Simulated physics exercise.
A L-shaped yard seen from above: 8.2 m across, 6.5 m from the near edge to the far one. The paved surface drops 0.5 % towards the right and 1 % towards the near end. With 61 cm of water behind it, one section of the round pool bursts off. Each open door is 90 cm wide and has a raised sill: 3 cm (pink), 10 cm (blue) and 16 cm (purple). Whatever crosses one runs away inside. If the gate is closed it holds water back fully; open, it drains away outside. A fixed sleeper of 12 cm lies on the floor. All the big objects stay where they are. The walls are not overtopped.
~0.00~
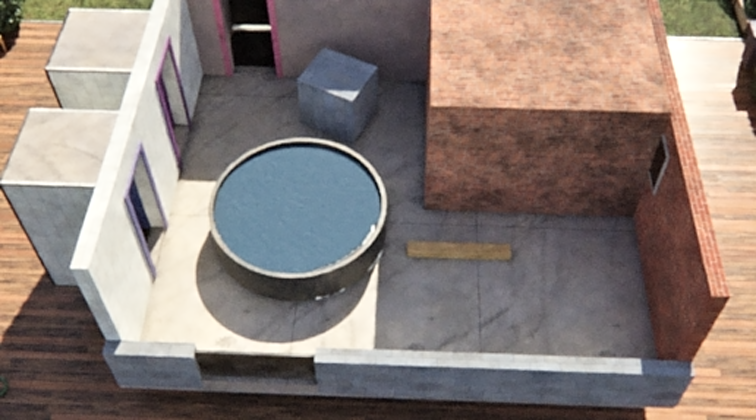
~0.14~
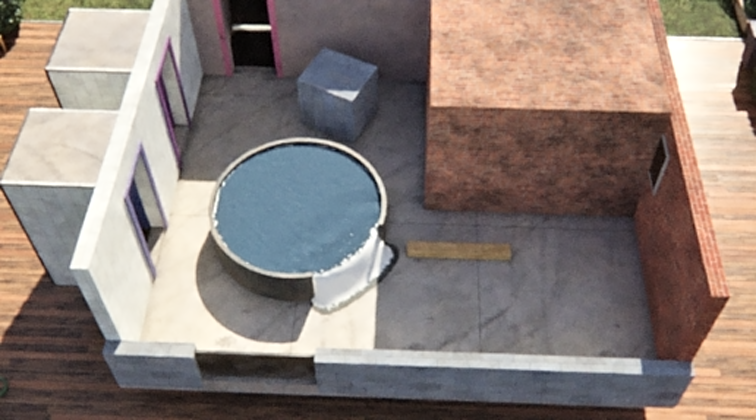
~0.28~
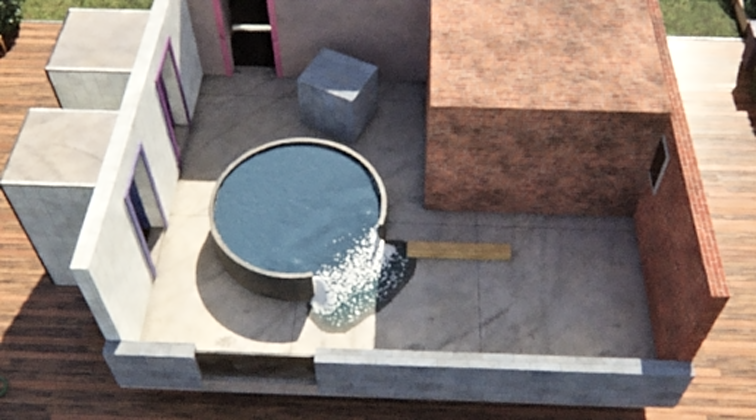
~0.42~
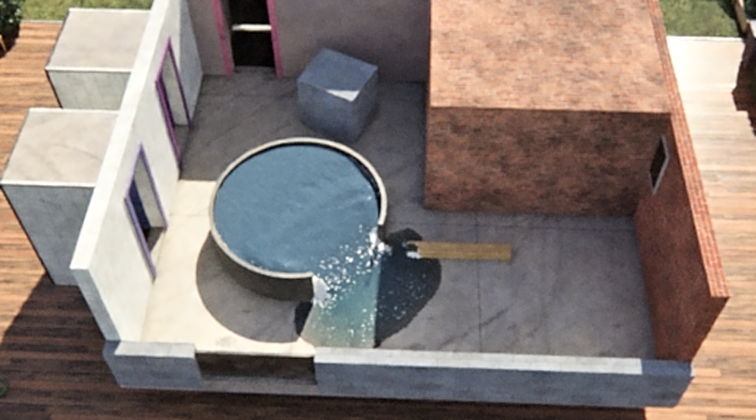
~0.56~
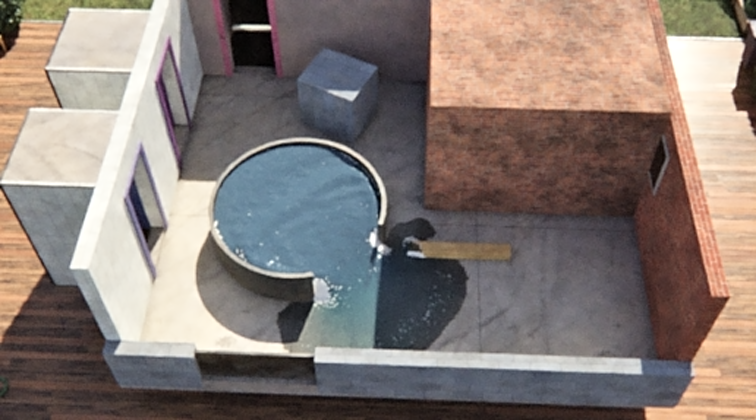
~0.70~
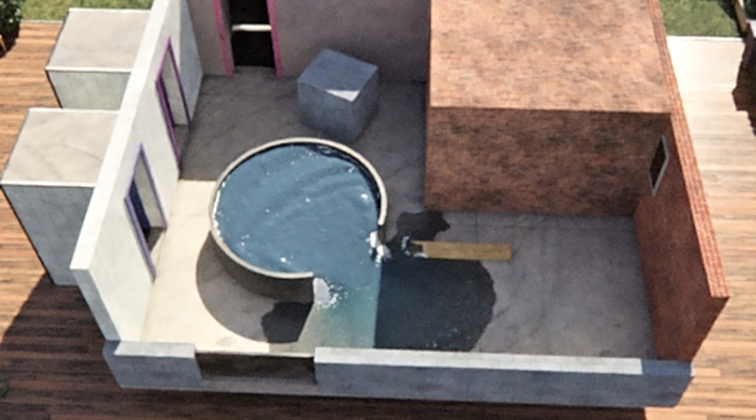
A paved L-shaped yard is seen from high above, the view staying still, with low pale walls at the near edge and wooden decking around it. A round pool of blue water stands left of centre, with a grey cube behind it, a yellowish plank to its right and a red-brick block at upper right. The pool's near-right side bursts open, and white, foaming water pours out, then spreads darkly across the paving towards the near wall and rightward below the plank.
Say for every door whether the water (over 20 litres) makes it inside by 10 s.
Door by door: At the pink door it stays under the limit; at the blue door it stays under the limit; at the purple door it stays under the limit.
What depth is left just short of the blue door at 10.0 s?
Roughly 6.5 cm deep.
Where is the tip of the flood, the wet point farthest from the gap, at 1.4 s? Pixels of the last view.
At about (609, 382).
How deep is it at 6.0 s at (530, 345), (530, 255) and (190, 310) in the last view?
In that order: 21, 16 and 8 cm.
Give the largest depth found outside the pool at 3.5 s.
About 46 cm.
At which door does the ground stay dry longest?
Last comes the pink one.
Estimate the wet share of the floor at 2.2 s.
Near 40 per cent is wet.
After 1.4 s water covers 30 % of the floor and is deepest (38 cm) near (388, 374); pink door not reached, blue door not reached, purple door not reached.
After 2.2 s water covers 40 % of the floor and is deepest (49 cm) near (656, 384); pink door not reached, blue door not reached, purple door not reached.
After 3.5 s water covers 55 % of the floor and is deepest (46 cm) near (630, 225); pink door not reached, blue door not reached, purple door not reached.
After 6.0 s water covers 70 % of the floor and is deepest (31 cm) near (393, 233); pink door not reached, blue door 5 cm at the sill, 0 L in, purple door 1 cm at the sill, 0 L in.
After 10.0 s water covers 95 % of the floor and is deepest (20 cm) near (399, 374); pink door 3 cm at the sill, 0 L in, blue door 7 cm at the sill, 0 L in, purple door 2 cm at the sill, 0 L in.
